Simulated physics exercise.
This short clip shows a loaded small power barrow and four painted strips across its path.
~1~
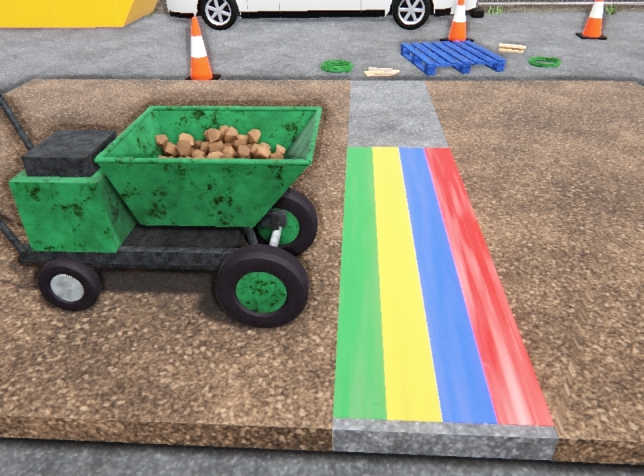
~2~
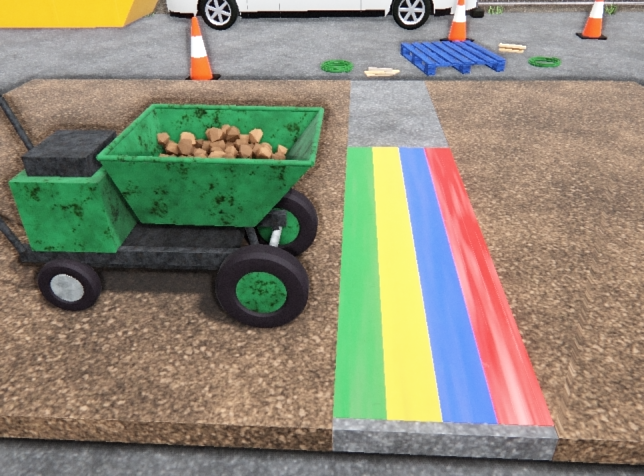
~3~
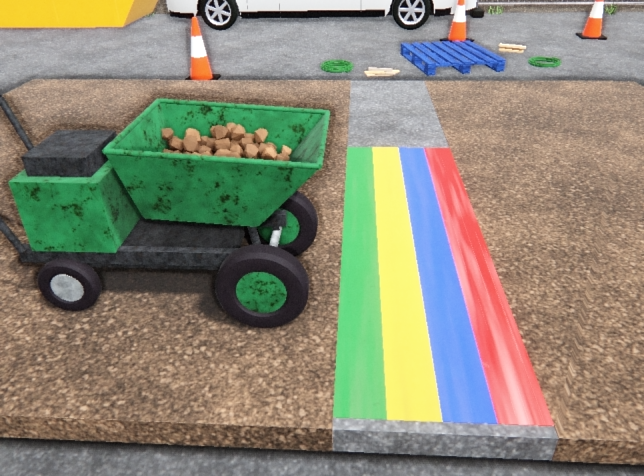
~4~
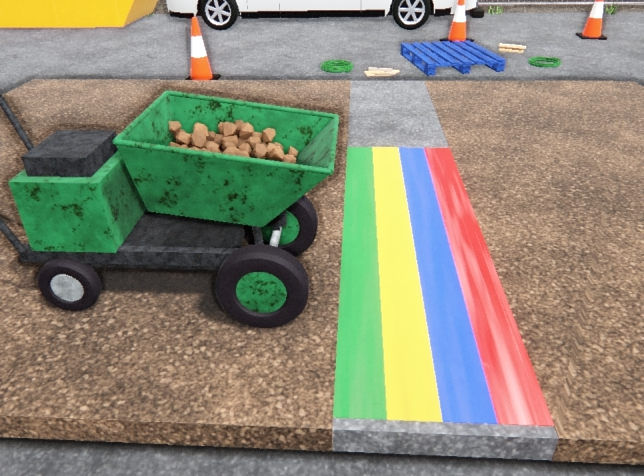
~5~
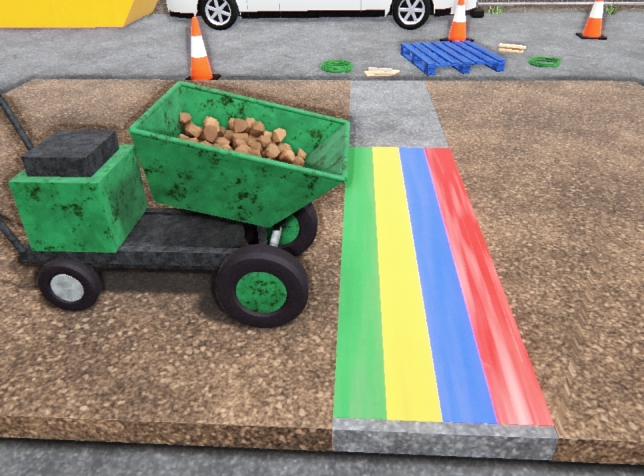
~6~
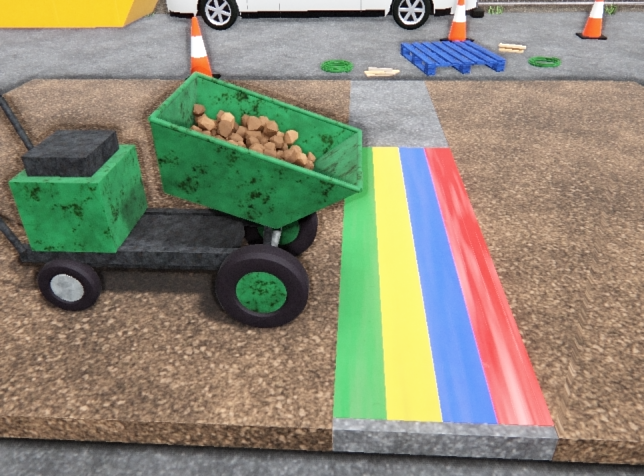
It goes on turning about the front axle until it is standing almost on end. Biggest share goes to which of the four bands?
Biggest share: Blue.
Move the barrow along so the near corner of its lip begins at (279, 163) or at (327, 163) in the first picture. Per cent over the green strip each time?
That works out to 0 per cent for the first position and 0 per cent for the second.
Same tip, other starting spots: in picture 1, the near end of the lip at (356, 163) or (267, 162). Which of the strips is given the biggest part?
First place: That red strip; second place: That yellow strip.
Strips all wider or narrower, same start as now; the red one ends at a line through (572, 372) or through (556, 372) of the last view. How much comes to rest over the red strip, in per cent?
Shares: 10 %; then 20 %.
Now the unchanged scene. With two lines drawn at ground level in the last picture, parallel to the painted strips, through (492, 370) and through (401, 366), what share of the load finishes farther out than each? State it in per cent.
Around 20 per cent for the first, around 80 per cent for the second.
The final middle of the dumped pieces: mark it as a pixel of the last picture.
Once it all stops, the middle lies near (449, 286).
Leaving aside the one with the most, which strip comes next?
Second: The red strip.
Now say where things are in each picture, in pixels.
Lip of the skip at (309, 163), level; top of the load at (200, 162), clay clods; green strip at (360, 359); yellow strip at (408, 361); blue strip at (457, 363); red strip at (507, 364), in the first frame.
Lip of the skip at (311, 164), level; top of the load at (202, 161), in the second frame.
Lip of the skip at (319, 167), tipped barely; top of the load at (207, 158), in the third frame.
Lip of the skip at (330, 172), tipped a little; top of the load at (215, 155), in the fourth frame.
Lip of the skip at (344, 180), tipped a little; top of the load at (205, 149), in the fifth frame.
Lip of the skip at (359, 190), tipped clearly; top of the load at (218, 143); green strip at (360, 359); yellow strip at (408, 361); blue strip at (457, 363); red strip at (507, 364), in the sixth frame.
Soon after the last picture, skip tipped steeply; all in the skip.
A little later, skip tipped right over; most in the skip; a small part over the yellow strip; about a quarter over the blue strip; a stray few over the red strip.
Later still, skip tipped right over; about a quarter in the skip; a small part over the yellow strip; about half over the blue strip; about a quarter over the red strip; a small part off the paint.
At rest, skip tipped right over; about a quarter in the skip; none over the green strip; a small part over the yellow strip; about half over the blue strip; about a quarter over the red strip; a small part off the paint.
